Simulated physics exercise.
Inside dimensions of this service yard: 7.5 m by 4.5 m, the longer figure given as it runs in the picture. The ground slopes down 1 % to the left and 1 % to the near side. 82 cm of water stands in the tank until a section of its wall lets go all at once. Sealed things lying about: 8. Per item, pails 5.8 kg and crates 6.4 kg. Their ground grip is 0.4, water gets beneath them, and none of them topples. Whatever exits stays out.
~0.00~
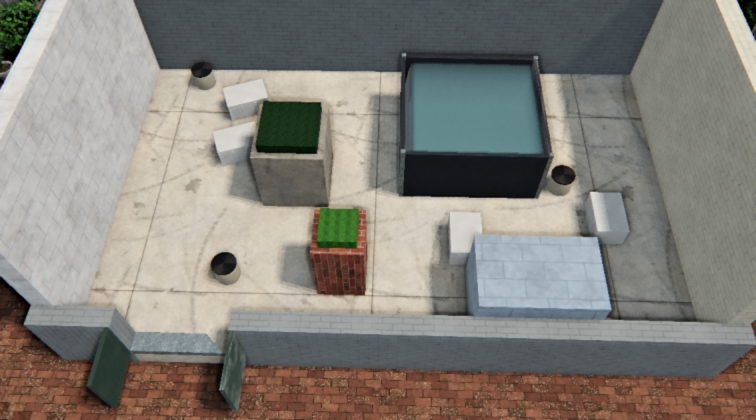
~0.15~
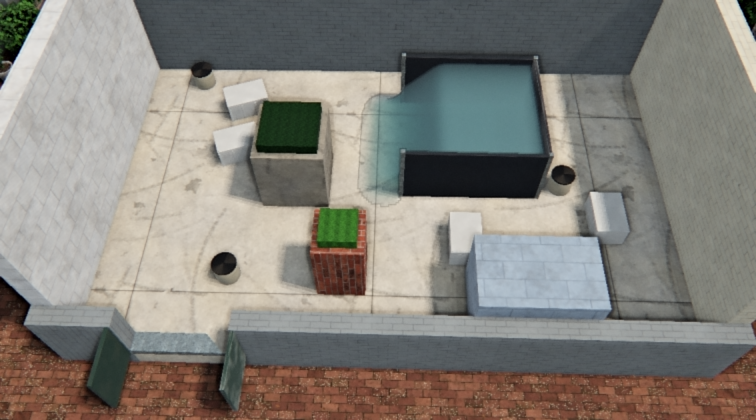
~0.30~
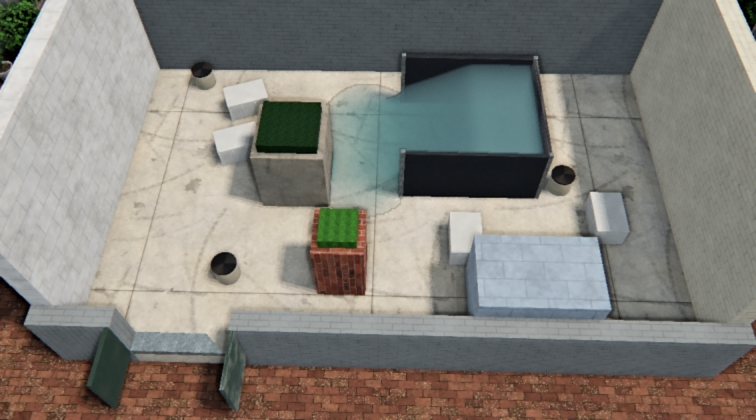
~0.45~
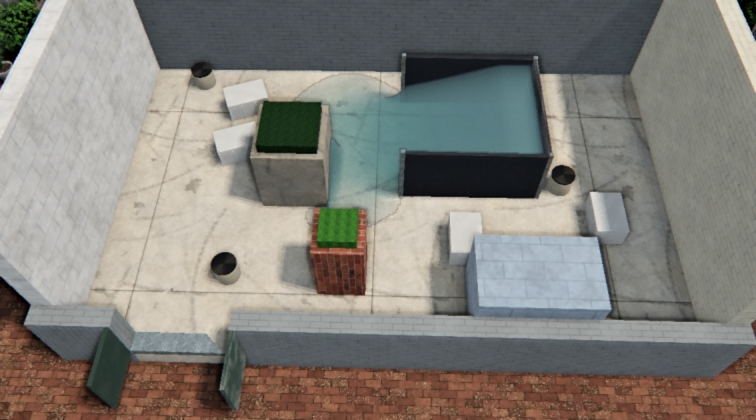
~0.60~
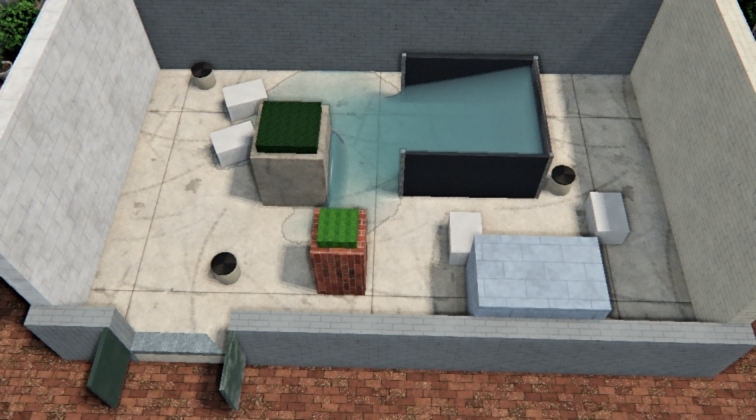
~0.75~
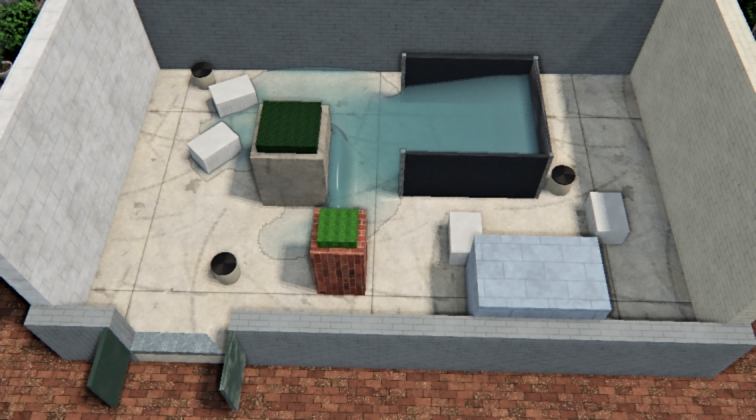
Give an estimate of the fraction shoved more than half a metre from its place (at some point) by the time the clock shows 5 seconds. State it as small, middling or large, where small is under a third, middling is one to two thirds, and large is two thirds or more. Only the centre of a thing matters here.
Large.
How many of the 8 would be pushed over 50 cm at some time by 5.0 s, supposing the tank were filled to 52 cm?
The answer would then be 6.
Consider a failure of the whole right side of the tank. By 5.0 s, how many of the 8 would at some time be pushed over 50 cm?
7.
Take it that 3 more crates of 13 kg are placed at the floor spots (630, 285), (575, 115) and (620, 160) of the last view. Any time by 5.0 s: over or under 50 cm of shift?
Below, below, below.
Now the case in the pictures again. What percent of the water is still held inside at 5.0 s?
About 82 in a hundred parts of the water.
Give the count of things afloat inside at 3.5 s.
5.
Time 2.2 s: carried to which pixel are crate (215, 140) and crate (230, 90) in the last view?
Roughly (138, 219), then roughly (149, 99).
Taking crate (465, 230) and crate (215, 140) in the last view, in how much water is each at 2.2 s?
Roughly 4 and 5 cm.
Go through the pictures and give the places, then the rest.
In the first picture, a crate at (236, 137), on the bottom; a crate at (245, 92) rests on the ground; 3.0 m2 under water; 0 of 8 have shifted.
In the second picture, a crate at (236, 137), on the bottom; a crate at (245, 92) rests on the ground; water covers 4.1 m2; 0 of 8 have shifted.
In the third picture, a crate at (236, 137) rests on the ground; a crate at (245, 92), on the bottom; 5.4 m2 under water; 0 of 8 have shifted.
In the fourth picture, a crate at (236, 137) rests on the ground; a crate at (245, 92) rests on the ground; water covers 6.7 m2; 0 of 8 have shifted.
In the fifth picture, a crate at (234, 137), on the bottom, 3 cm from its start; a crate at (245, 92), on the bottom; water covers 7.9 m2; 0 of 8 have shifted.
In the sixth picture, a crate at (213, 140), on the bottom, 33 cm from its start; a crate at (232, 89), on the bottom, 21 cm from its start; water covers 9.0 m2; 3 of 8 have shifted.
After 1.1 s 2 of 8 are over 50 cm from their spots; 1 afloat.
After 2.2 s 5 of 8 are over 50 cm from their spots; 2 afloat.
After 3.5 s 6 of 8 are over 50 cm from their spots; 5 afloat.
After 5.0 s 7 of 8 are over 50 cm from their spots, and 7 have been at some point; 4 afloat.
